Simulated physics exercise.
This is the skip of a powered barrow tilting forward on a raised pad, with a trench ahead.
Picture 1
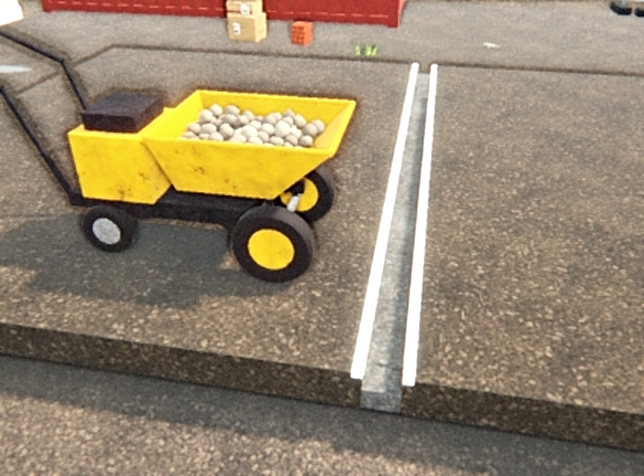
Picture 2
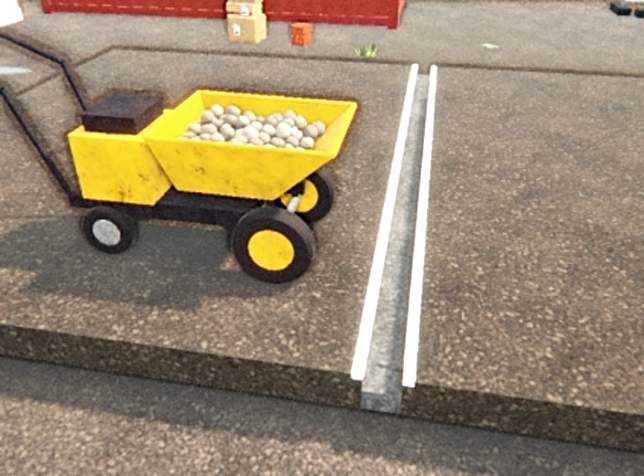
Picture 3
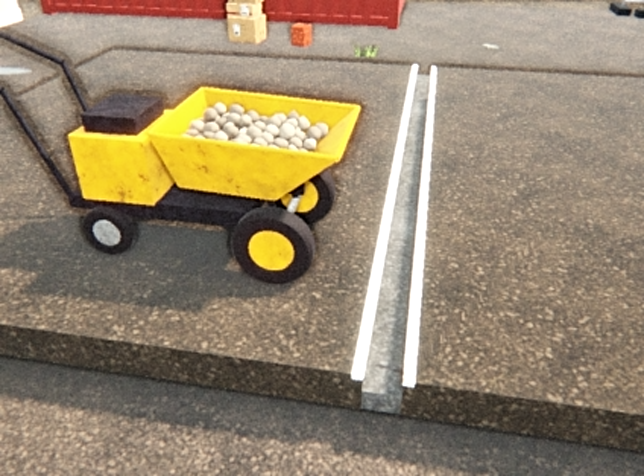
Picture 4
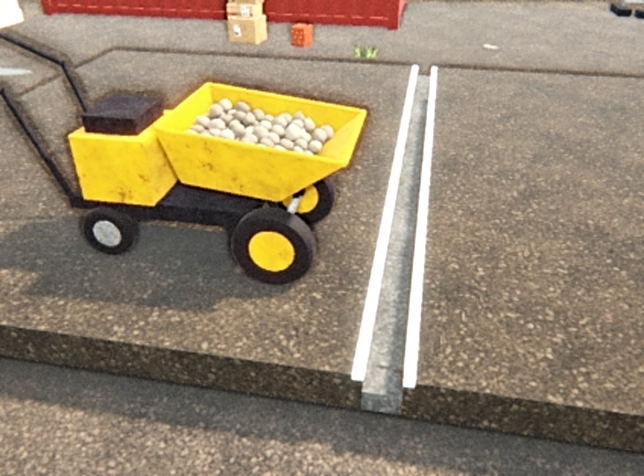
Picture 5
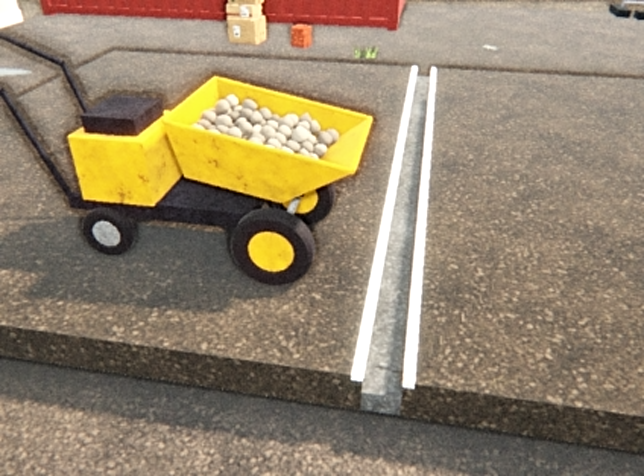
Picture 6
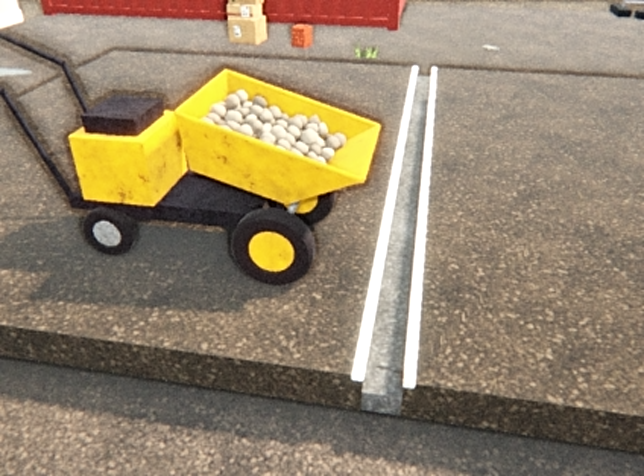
In the video, a yellow powered barrow loaded with rounded pale stones stands on a raised pad left of a narrow, white-edged trench; its skip starts level, then gradually tilts forward to the right while the wheels stay still.
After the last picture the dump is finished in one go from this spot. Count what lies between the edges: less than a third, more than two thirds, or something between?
Between the edges lies less than a third of the load.
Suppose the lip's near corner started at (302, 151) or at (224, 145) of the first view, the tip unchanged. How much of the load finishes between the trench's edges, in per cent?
Roughly 30 per cent, and 30 per cent.
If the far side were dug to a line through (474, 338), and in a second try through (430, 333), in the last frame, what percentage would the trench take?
About 70 and 30 per cent.
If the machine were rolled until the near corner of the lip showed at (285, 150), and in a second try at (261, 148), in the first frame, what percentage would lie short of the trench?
First some 10, then 20 per cent.
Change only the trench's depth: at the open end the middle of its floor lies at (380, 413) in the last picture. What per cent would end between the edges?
Some 30 per cent.
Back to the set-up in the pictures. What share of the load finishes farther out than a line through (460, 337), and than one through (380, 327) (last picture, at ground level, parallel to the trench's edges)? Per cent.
The first gives 30 %, the second 60 %.
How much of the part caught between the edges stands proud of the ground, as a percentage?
It comes to 25 per cent or so.
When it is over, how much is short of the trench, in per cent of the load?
Some 0 per cent.
Soon after the last picture, skip tipped steeply; all in the skip.
A little later, skip tipped right over; about two thirds in the skip; a small part in or heaped over the trench; about a quarter beyond it; a stray few falling.
Later still, skip tipped right over; about a third in the skip; about a quarter in or heaped over the trench; about half beyond it.
At rest, skip tipped right over; about a third in the skip; about a quarter in or heaped over the trench; about half beyond it.
